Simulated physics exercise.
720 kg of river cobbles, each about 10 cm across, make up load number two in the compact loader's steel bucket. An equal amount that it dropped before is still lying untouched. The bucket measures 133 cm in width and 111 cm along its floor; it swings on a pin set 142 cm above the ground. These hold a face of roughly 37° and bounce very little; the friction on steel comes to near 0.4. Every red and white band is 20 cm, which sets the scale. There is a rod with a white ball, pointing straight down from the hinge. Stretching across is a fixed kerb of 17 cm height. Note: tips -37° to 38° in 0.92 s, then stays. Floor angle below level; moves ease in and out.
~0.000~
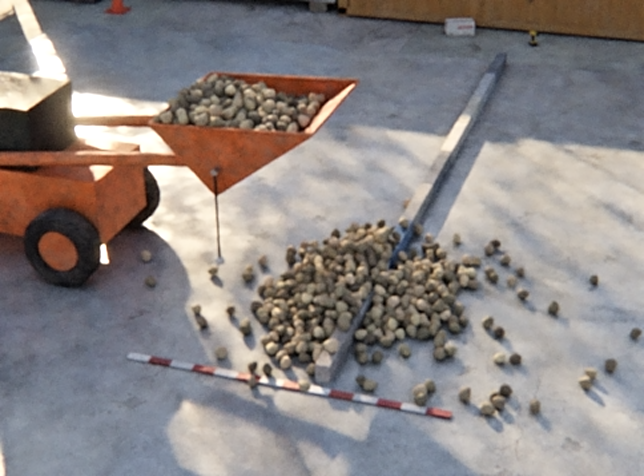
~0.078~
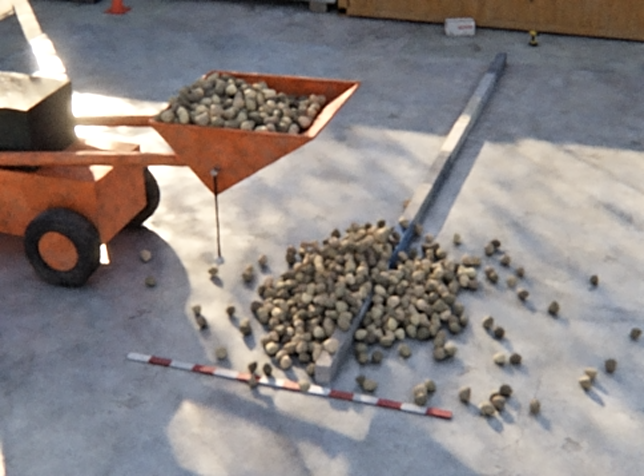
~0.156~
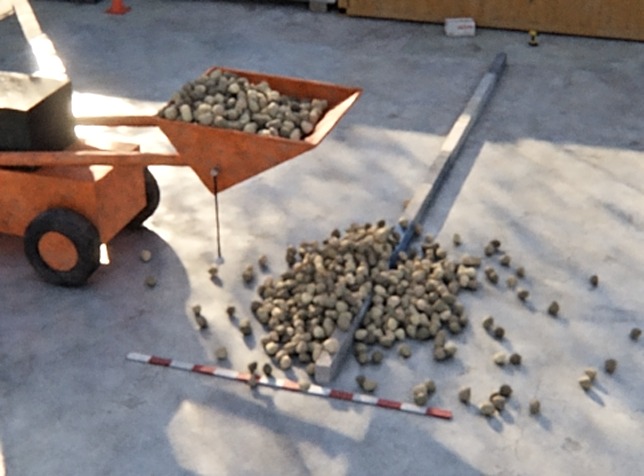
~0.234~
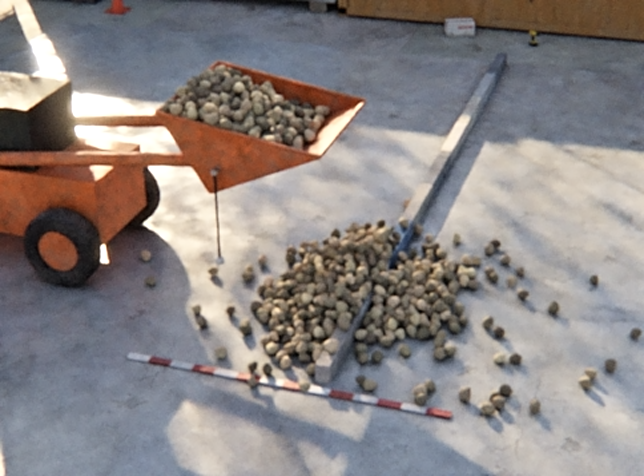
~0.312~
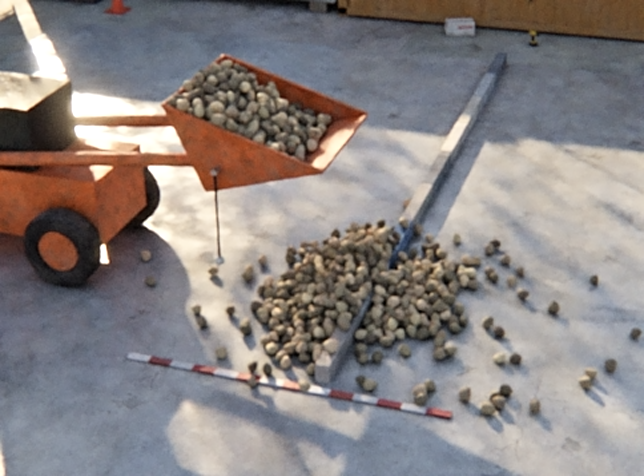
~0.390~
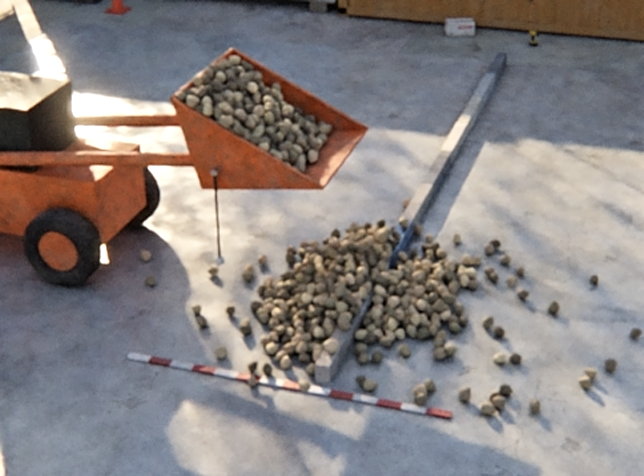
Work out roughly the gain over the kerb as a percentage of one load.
Close to 54 parts in a hundred.
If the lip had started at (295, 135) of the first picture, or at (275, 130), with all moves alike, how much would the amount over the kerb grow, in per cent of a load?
Case one about 35 %, case two about 15 %.
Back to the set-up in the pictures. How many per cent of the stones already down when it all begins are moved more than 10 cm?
Close to 25 in a hundred of them.
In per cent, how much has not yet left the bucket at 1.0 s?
Estimate: 75 % remaining inside, roughly.
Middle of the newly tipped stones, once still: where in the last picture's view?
(380, 285).
After 0.7 s the floor is at 26°; in per cent of one load, 100 in the bucket, 67 on this side of the kerb, 33 over the kerb; the foremost stones are at (578, 348).
After 1.0 s the floor is at 38°; in per cent of one load, 75 in the bucket, 92 on this side of the kerb, 33 over the kerb; the foremost stones are at (578, 348).
After 1.4 s the floor is at 38°; in per cent of one load, 24 in the bucket, 122 on this side of the kerb, 54 over the kerb; the foremost stones are at (578, 348).
After 4.2 s the floor is at 38°; in per cent of one load, 0 in the bucket, 113 on this side of the kerb, 87 over the kerb; the foremost stones are at (607, 363). Net gain over the kerb, 54.
